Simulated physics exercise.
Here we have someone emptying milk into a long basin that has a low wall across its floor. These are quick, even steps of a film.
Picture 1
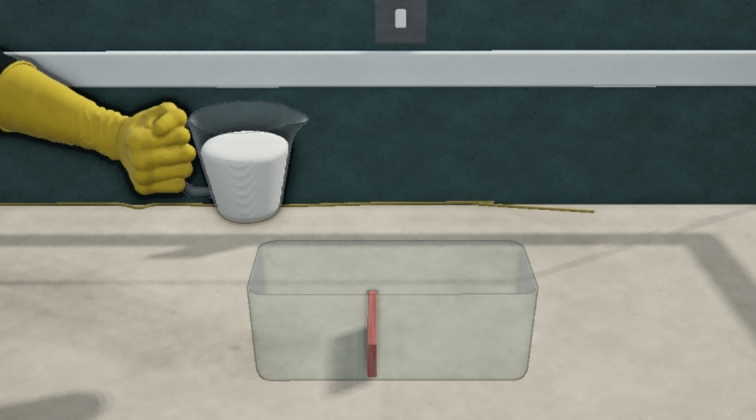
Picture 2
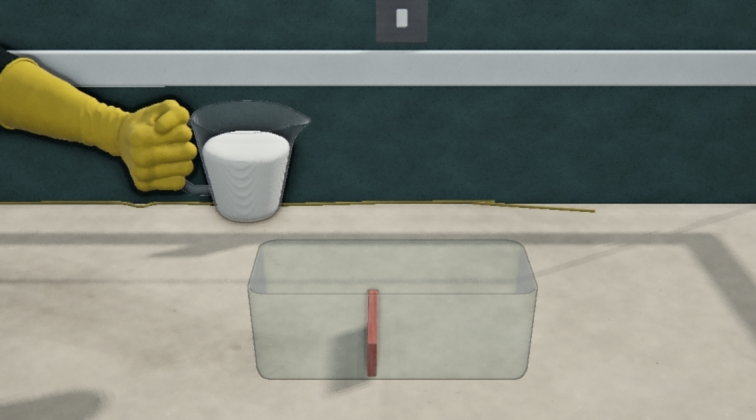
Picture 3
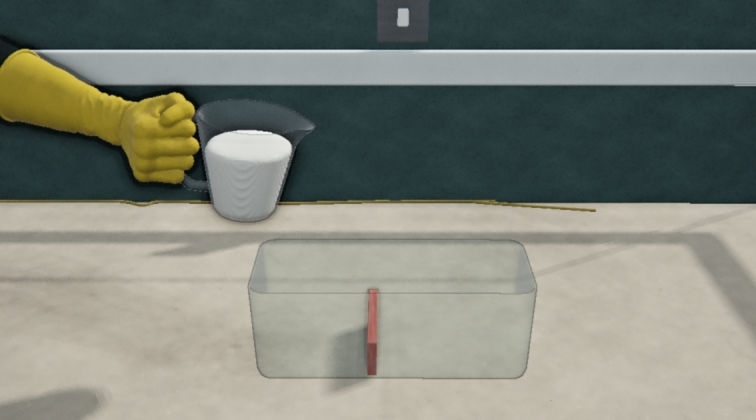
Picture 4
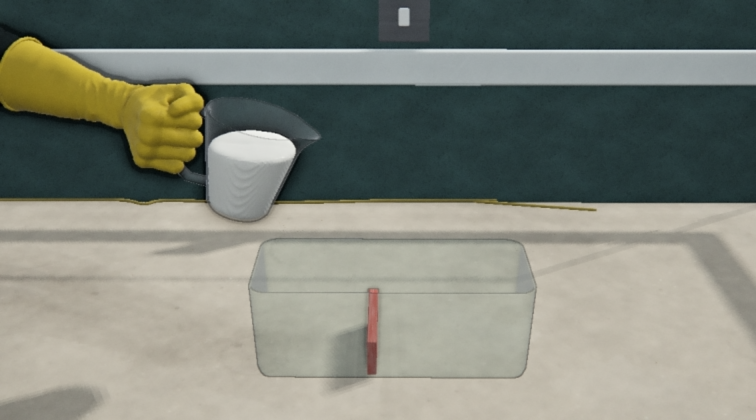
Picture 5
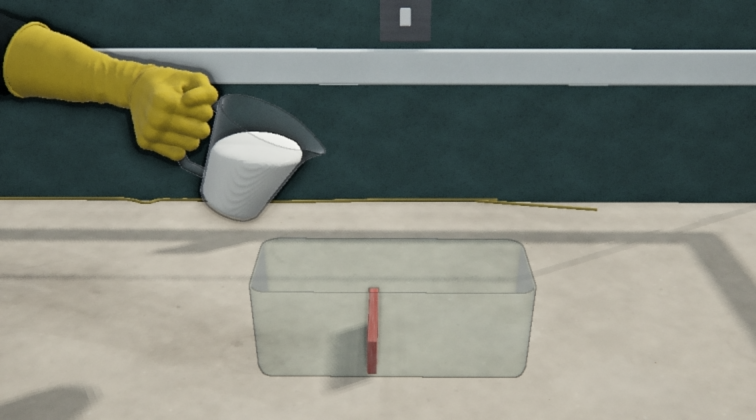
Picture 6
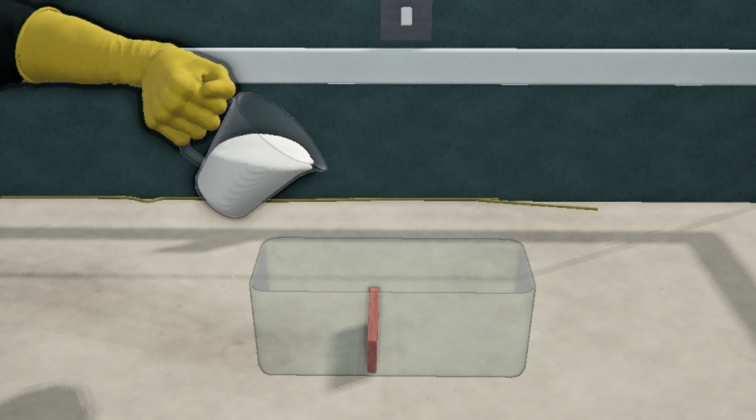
Above a clear basin with a low red wall, a yellow-gloved hand tilts a milk jug rightward.
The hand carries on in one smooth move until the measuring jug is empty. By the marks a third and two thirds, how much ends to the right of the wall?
In the end under a third is right of the wall.
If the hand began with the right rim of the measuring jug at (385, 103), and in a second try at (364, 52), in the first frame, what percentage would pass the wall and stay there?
Roughly 90 per cent, and 85 per cent.
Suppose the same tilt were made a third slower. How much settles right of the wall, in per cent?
Close to 10 per cent.
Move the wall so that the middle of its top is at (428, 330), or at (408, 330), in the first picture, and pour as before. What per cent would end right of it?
Near 20 % and 15 %.
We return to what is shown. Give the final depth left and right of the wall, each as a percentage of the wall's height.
Left: 50 %. Right: 0 %.
A moment on, the tilt is 114° and 36 per cent is still to pour, 36 is left of the wall and 0 right of it.
Next, the tilt is 120° and 1 per cent is still to pour, 89 is left of the wall and 2 right of it.
Then the tilt is 120° and 0 per cent is still to pour, 88 is left of the wall and 8 right of it.
Later the tilt is 120° and 0 per cent is still to pour, 88 is left of the wall and 8 right of it.
At rest 88 per cent lies left of the wall, 8 right of it and 4 outside.
